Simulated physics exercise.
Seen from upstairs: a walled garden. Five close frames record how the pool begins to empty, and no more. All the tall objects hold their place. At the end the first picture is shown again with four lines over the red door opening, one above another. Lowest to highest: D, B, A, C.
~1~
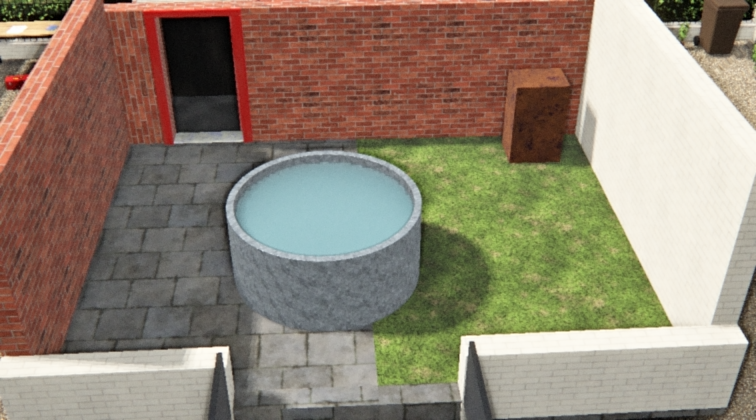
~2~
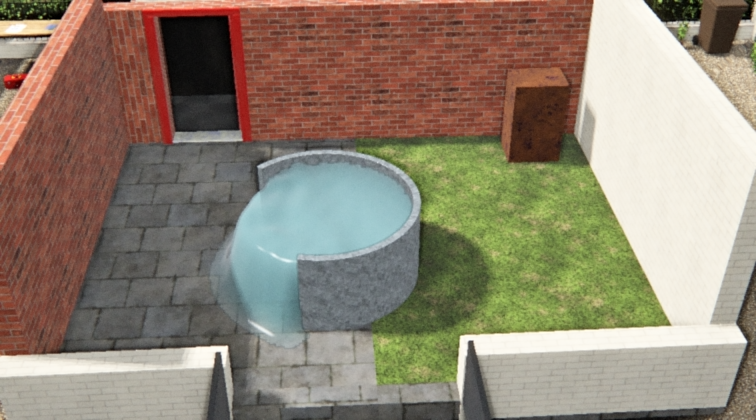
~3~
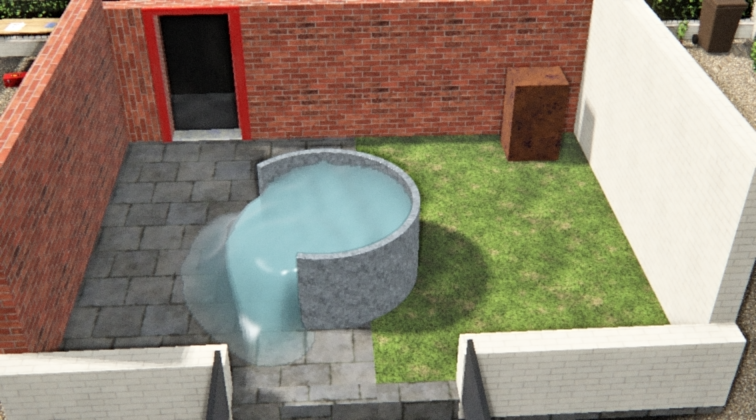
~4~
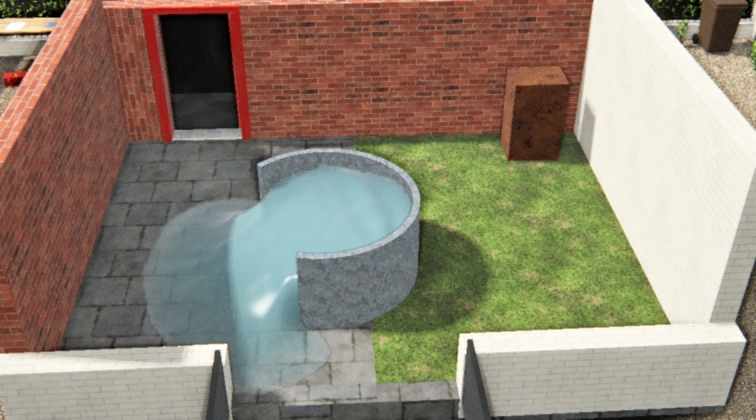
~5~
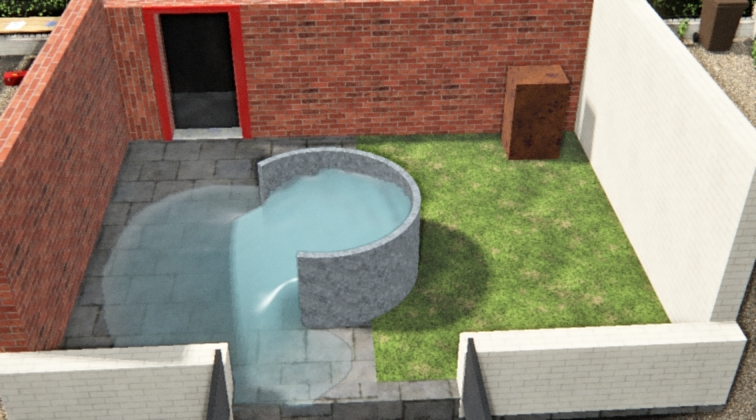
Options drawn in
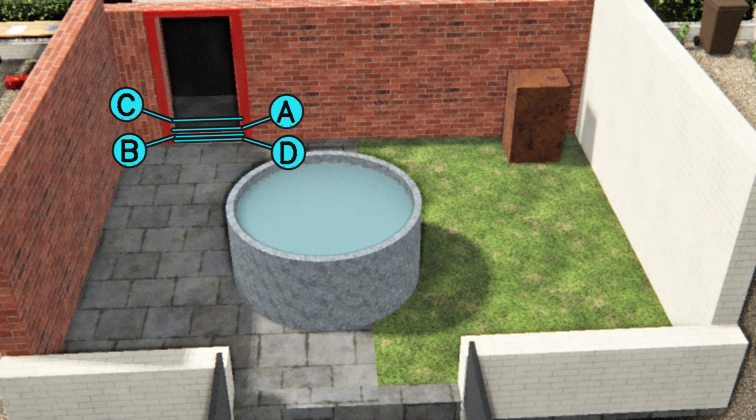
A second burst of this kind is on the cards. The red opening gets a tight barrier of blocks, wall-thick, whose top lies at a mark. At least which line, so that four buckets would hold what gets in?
A is the one.
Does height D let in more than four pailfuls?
Yes, it does.
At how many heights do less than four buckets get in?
Two of them.
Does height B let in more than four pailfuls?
Yes, that goes wrong.
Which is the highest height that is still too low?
B.
On the marked copy, A at (207, 129); B at (208, 135); C at (206, 119); D at (209, 139); from the bottom up D, B, A, C.
With A, a bucket or two gets in.
With B, about 10 bucketfuls get in.
With C, nothing gets over.
With D, some 25 bucketfuls get in.
